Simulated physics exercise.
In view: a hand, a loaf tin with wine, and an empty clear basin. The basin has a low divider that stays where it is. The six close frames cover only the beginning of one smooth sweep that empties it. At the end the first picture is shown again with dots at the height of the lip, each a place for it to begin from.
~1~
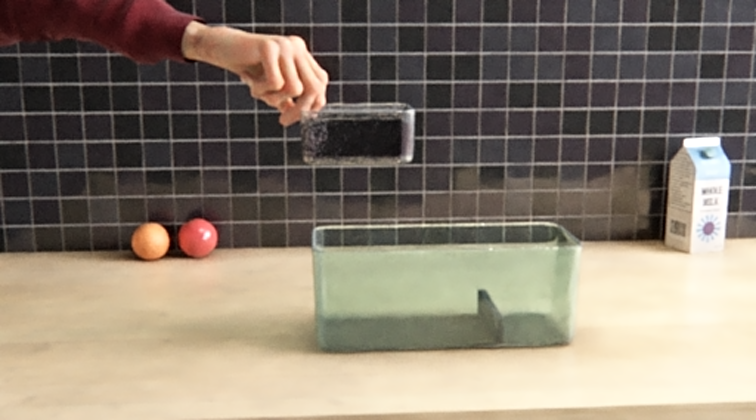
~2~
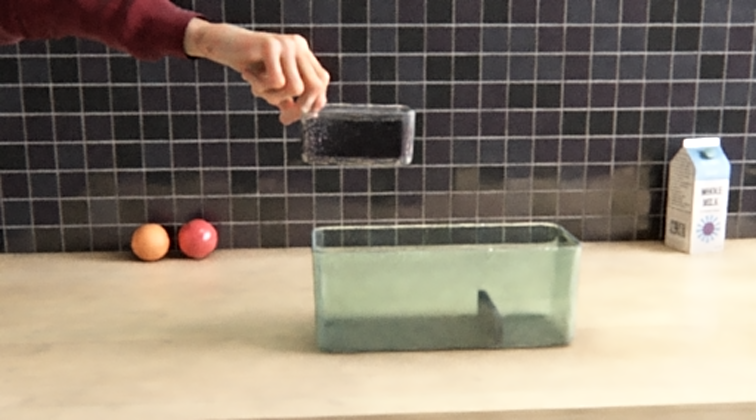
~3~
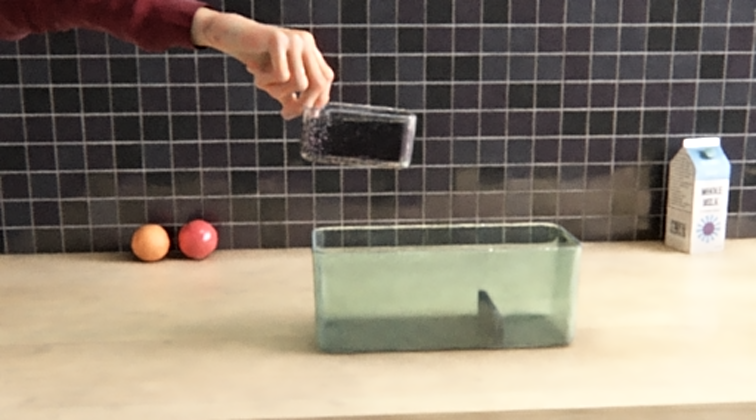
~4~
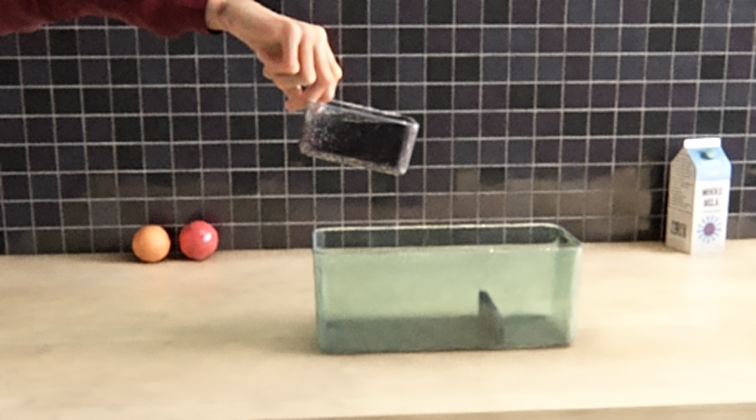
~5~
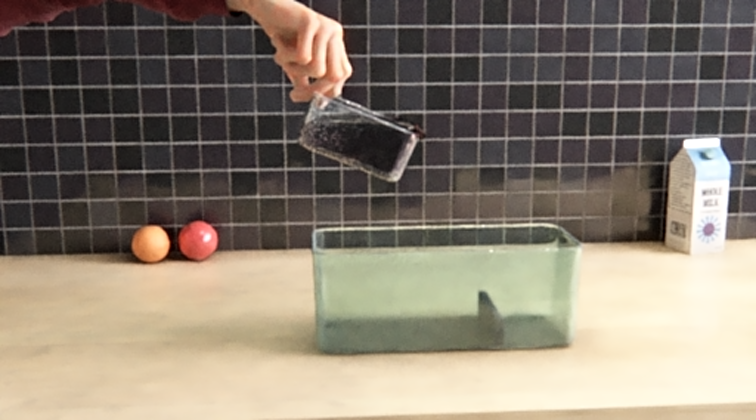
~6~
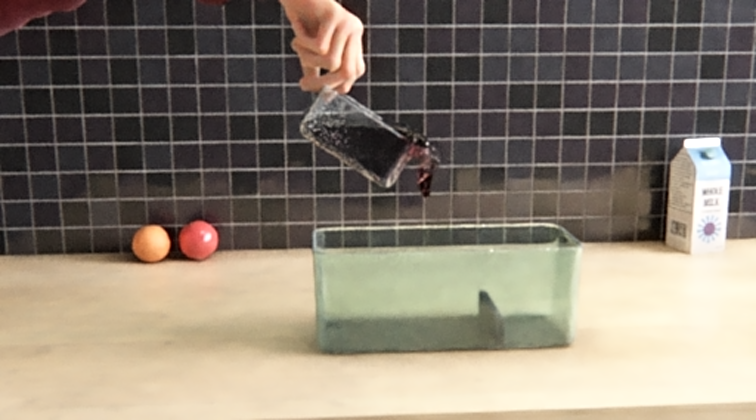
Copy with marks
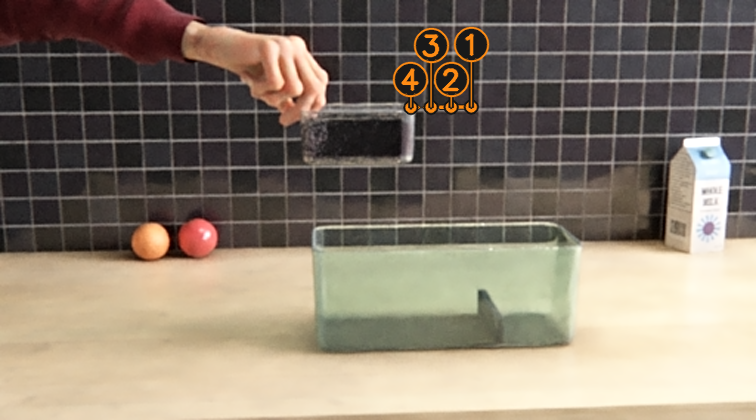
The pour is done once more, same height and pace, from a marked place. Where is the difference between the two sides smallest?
I would pick spot 3.
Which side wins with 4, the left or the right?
More ends on the left.
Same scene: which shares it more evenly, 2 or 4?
2 it is.
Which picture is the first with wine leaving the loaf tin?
In picture 5.
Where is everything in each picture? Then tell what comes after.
Upright, lip at (409, 107); basin from (316, 350) to (574, 343); top of the wall at (490, 302); nothing has left yet.
Upright, lip at (409, 109); nothing has left yet.
Tipped about 6°, lip at (411, 114); nothing has left yet.
Tipped about 13°, lip at (413, 121); nothing has left yet.
Tipped about 23°, lip at (414, 131); wine is over the lip, down to (419, 136).
Tipped about 34°, lip at (414, 142); wine is over the lip, down to (424, 191).
On the marked copy, 1 at (471, 106); 2 at (451, 107); 3 at (431, 107); 4 at (410, 107).
For spot 1, about 32 % ends left of the wall and 67 % right of it.
For spot 2, about 37 % ends left of the wall and 61 % right of it.
For spot 3, about 51 % ends left of the wall and 48 % right of it.
For spot 4, about 88 % ends left of the wall and 11 % right of it.
